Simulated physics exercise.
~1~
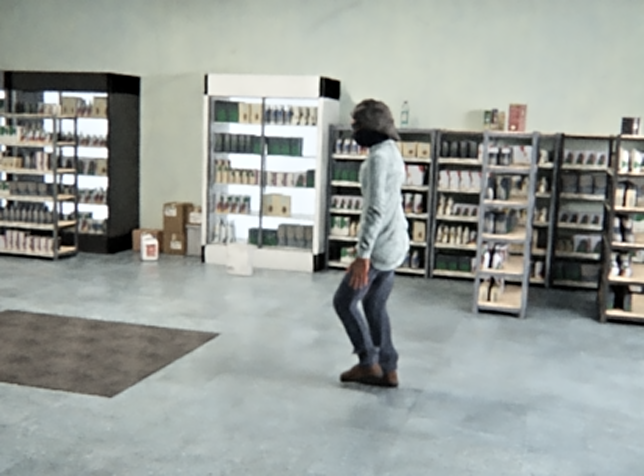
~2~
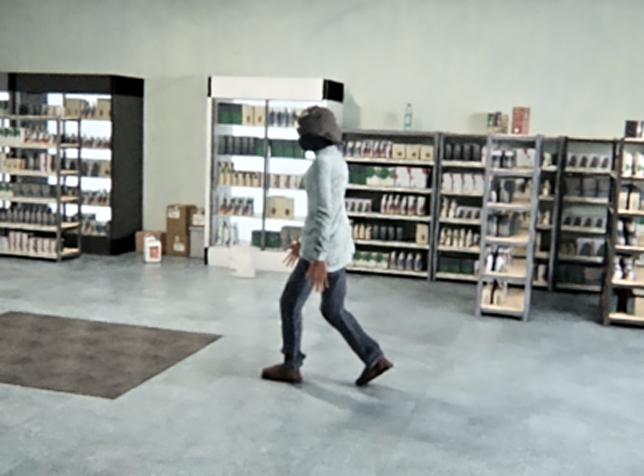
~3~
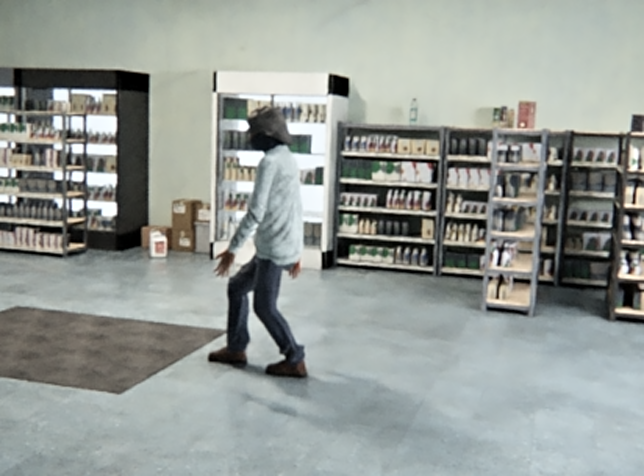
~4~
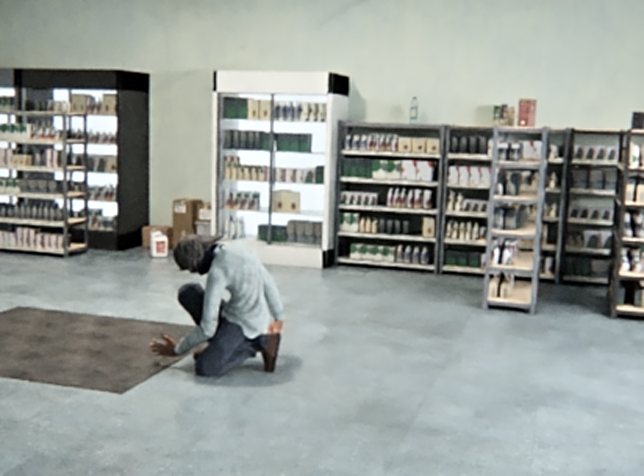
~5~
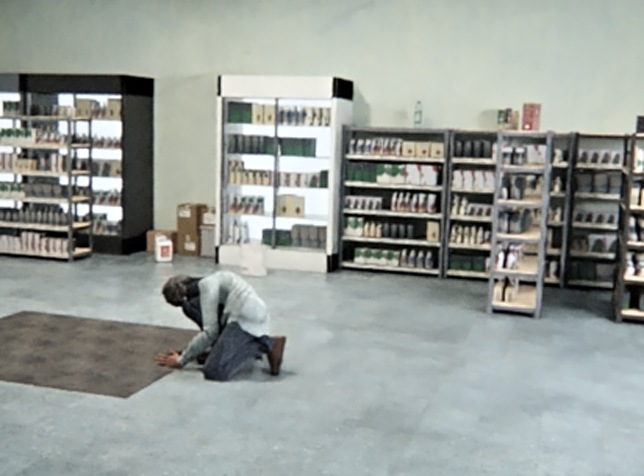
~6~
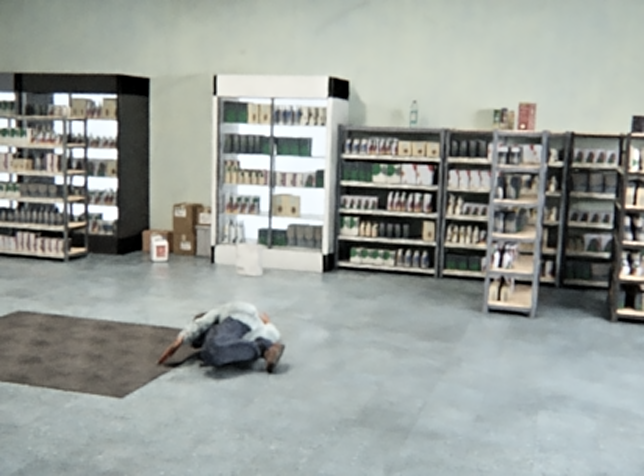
A person in a pale shirt and dark trousers walked left across a shop floor lined with stocked shelves, dropped to their knees beside the dark mat, put their hands down and slumped low, ending crumpled on the floor at its near edge.
